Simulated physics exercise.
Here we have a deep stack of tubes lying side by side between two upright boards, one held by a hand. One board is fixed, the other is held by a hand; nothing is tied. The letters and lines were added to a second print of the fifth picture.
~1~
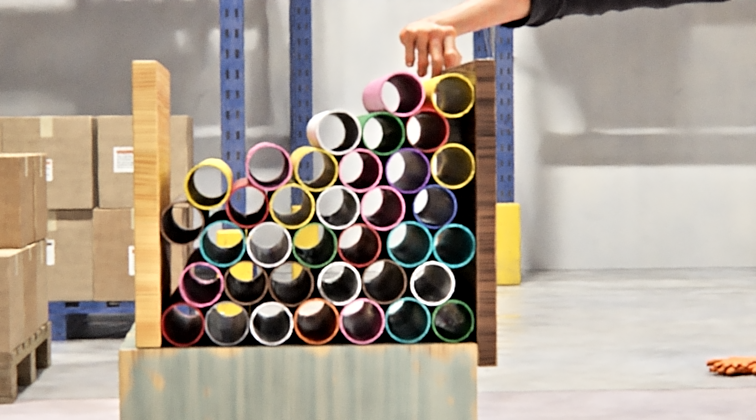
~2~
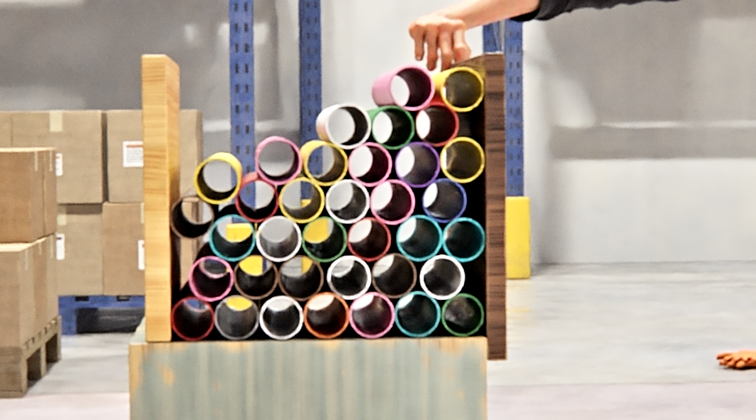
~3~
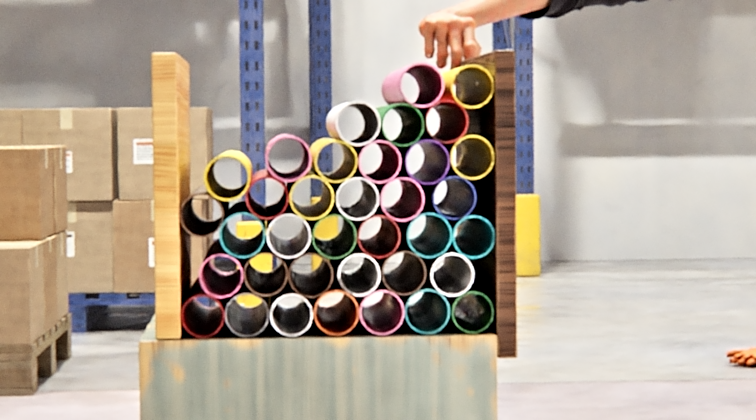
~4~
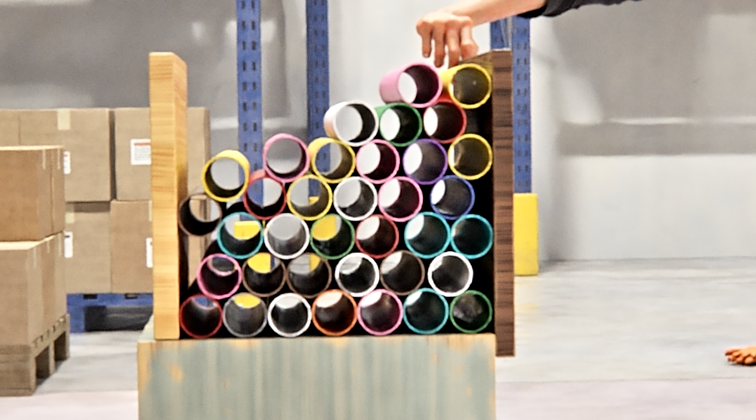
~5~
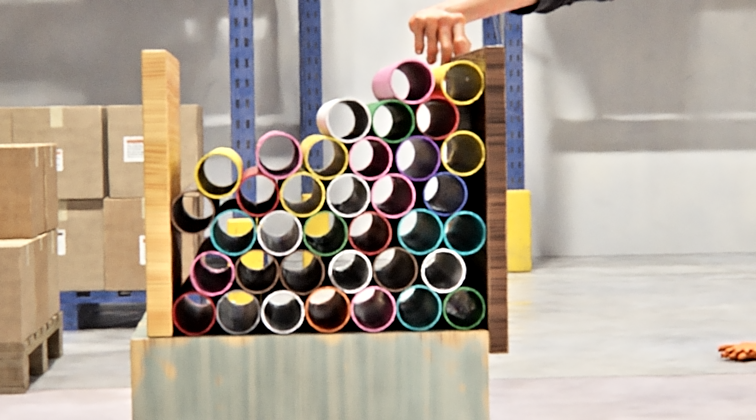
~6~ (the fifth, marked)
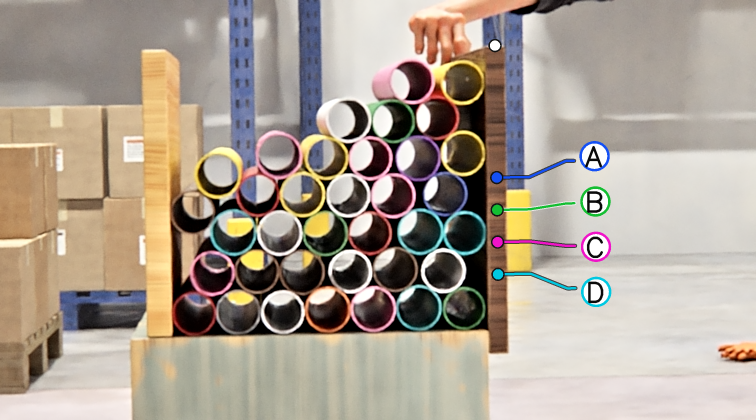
The camera drifts slightly, so the whole scene slides a little to the right and then back left, while the tubes keep their places and the hand stays at the top right. Seen from the front in a warehouse-like space, colourful open-ended tubes lie stacked between a pale left board and a dark right one, on a greyish-green base. Cardboard boxes stand at left, blue uprights behind.
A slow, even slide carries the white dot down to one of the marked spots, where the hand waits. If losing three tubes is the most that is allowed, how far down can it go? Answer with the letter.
No lower than A.
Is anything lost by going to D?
Yes.
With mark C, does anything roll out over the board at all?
Yes.
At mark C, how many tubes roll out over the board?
The count is four.
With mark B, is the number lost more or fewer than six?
It loses fewer than six.
On the marked copy, A at (497, 178); B at (497, 210); C at (498, 242); D at (498, 274); the white dot at (495, 46).
Following A. Soon after the start, top of the board (485, 107).
Later, top of the board (486, 176).
In the end, top of the board (486, 178), one out over the board.
As for the rest, B four out over the board; C four out over the board; D more than three out over the board.
